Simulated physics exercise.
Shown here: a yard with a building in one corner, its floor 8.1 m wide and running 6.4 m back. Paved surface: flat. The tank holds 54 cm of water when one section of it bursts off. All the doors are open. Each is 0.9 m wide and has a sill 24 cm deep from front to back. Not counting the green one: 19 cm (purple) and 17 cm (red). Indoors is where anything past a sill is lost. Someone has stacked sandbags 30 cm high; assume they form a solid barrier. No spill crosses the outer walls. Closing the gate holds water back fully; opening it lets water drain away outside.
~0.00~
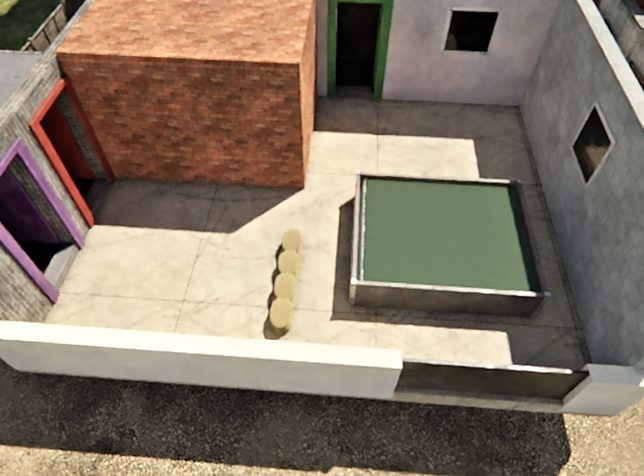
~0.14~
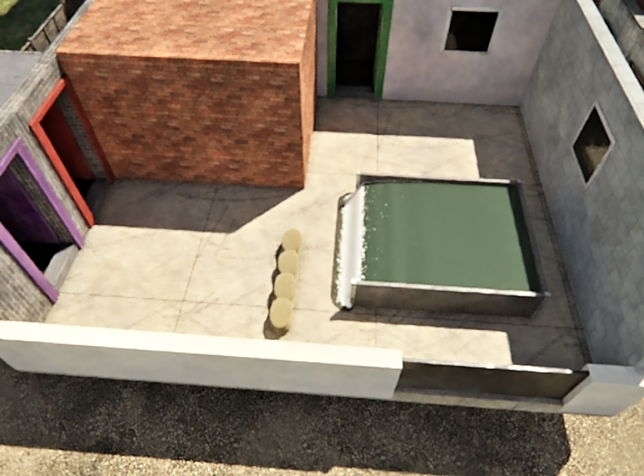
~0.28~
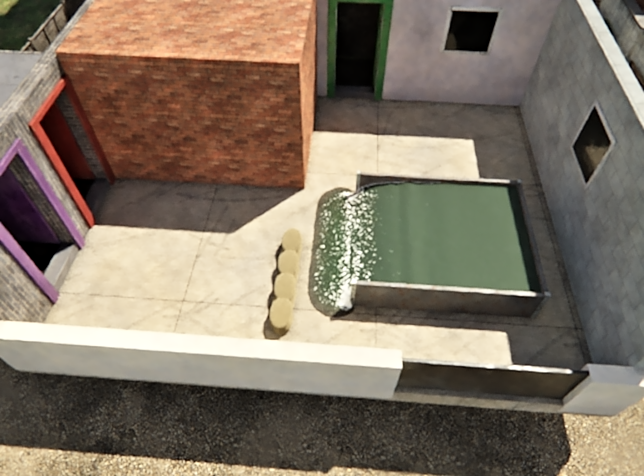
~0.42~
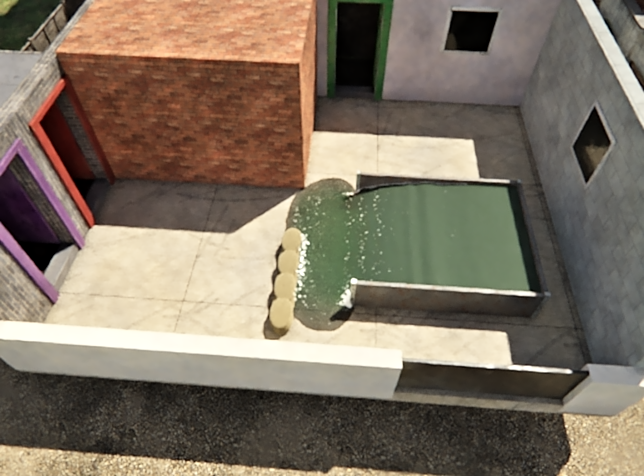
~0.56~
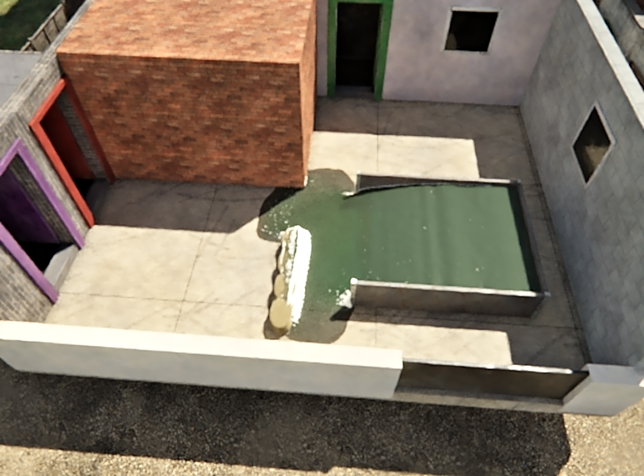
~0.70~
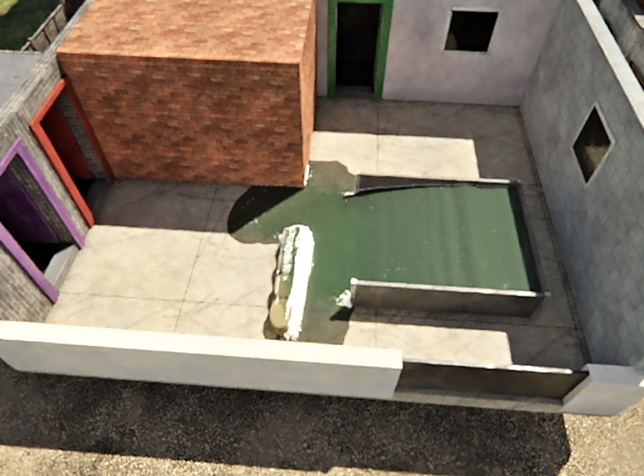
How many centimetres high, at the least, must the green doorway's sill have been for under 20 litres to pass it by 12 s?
About 10 cm.
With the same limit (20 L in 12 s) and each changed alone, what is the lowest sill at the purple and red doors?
About 14.0 cm at purple and 25 cm at red.
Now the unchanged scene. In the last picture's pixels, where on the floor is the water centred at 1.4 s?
Roughly (390, 249).
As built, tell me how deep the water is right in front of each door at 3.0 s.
Depths, in cm - purple: 13, green: 9, red: 30.
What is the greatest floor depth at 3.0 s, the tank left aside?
32 cm.
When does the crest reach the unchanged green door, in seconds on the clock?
About 3.4 seconds.
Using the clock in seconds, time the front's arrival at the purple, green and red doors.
Purple 2.4 s; green 2.4 s; red 1.6 s.
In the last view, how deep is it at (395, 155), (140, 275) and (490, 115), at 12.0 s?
Ordered as asked: 4, 9, 6 cm.
After 1.4 s water covers 30 % of the floor, deepest (39 cm) near (304, 264); it has not reached the green door.
After 3.0 s water covers 65 % of the floor, deepest (32 cm) near (303, 368); 9 cm at the green door, 0 litres in over its 14 cm sill.
After 12.0 s water covers 95 % of the floor, deepest (14 cm) near (487, 325); 9 cm at the green door, 3 litres in over its 14 cm sill.
At the green door as built, the water arrived by 2.4 s and peaked near 17 cm at 3.4 s.
Run again over the same 12 s with other heights there, 42 litres in over 8 cm, 12 litres over 11.5 cm. The limit of 20 litres is kept from about 10 cm up.
